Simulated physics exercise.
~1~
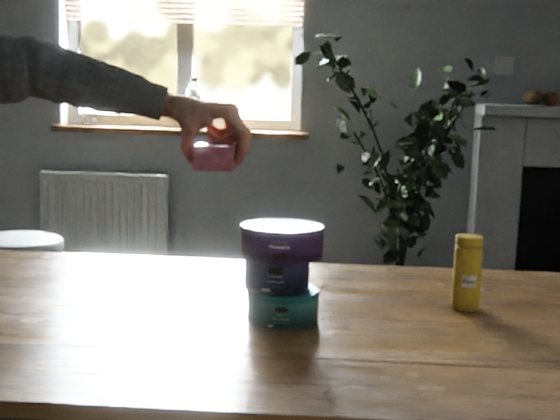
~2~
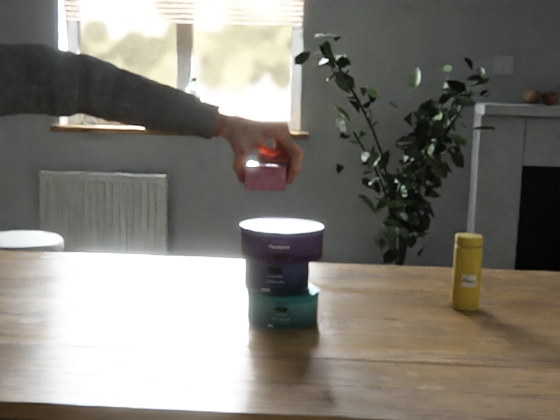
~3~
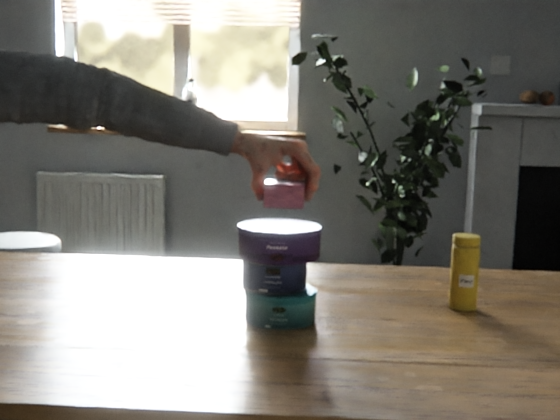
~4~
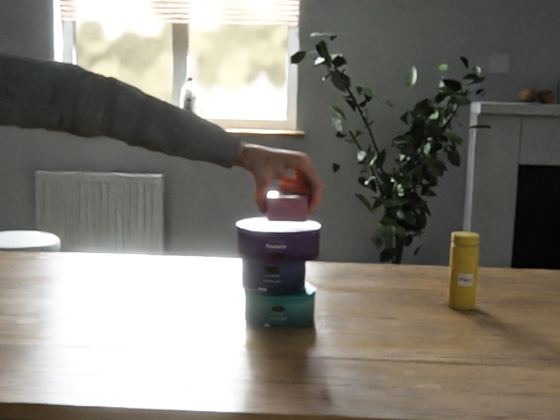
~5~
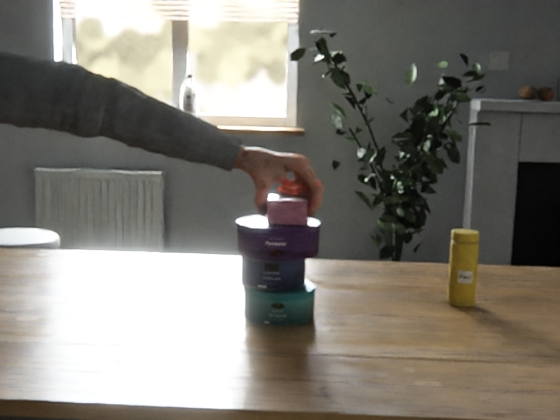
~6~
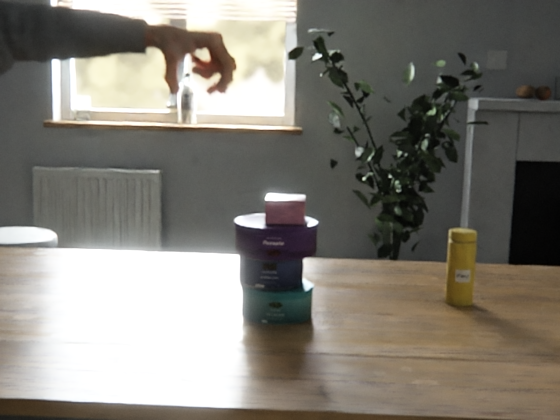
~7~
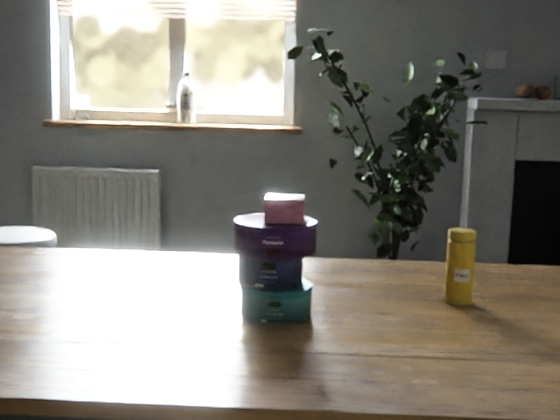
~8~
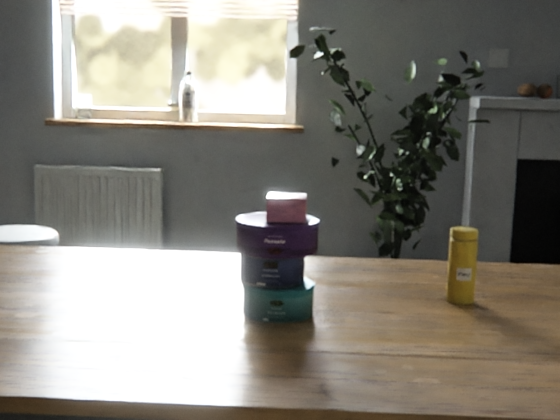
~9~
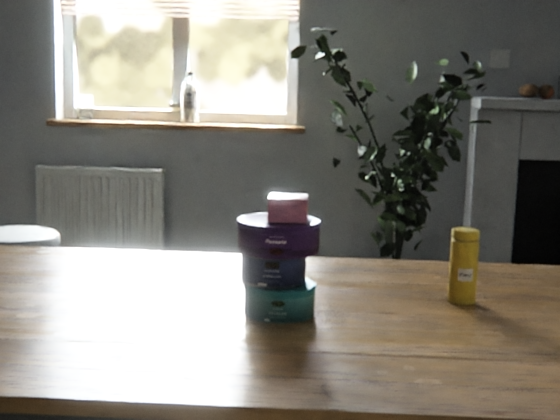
A hand lowers a pink block onto three stacked tubs, withdraws, and the tower stands.
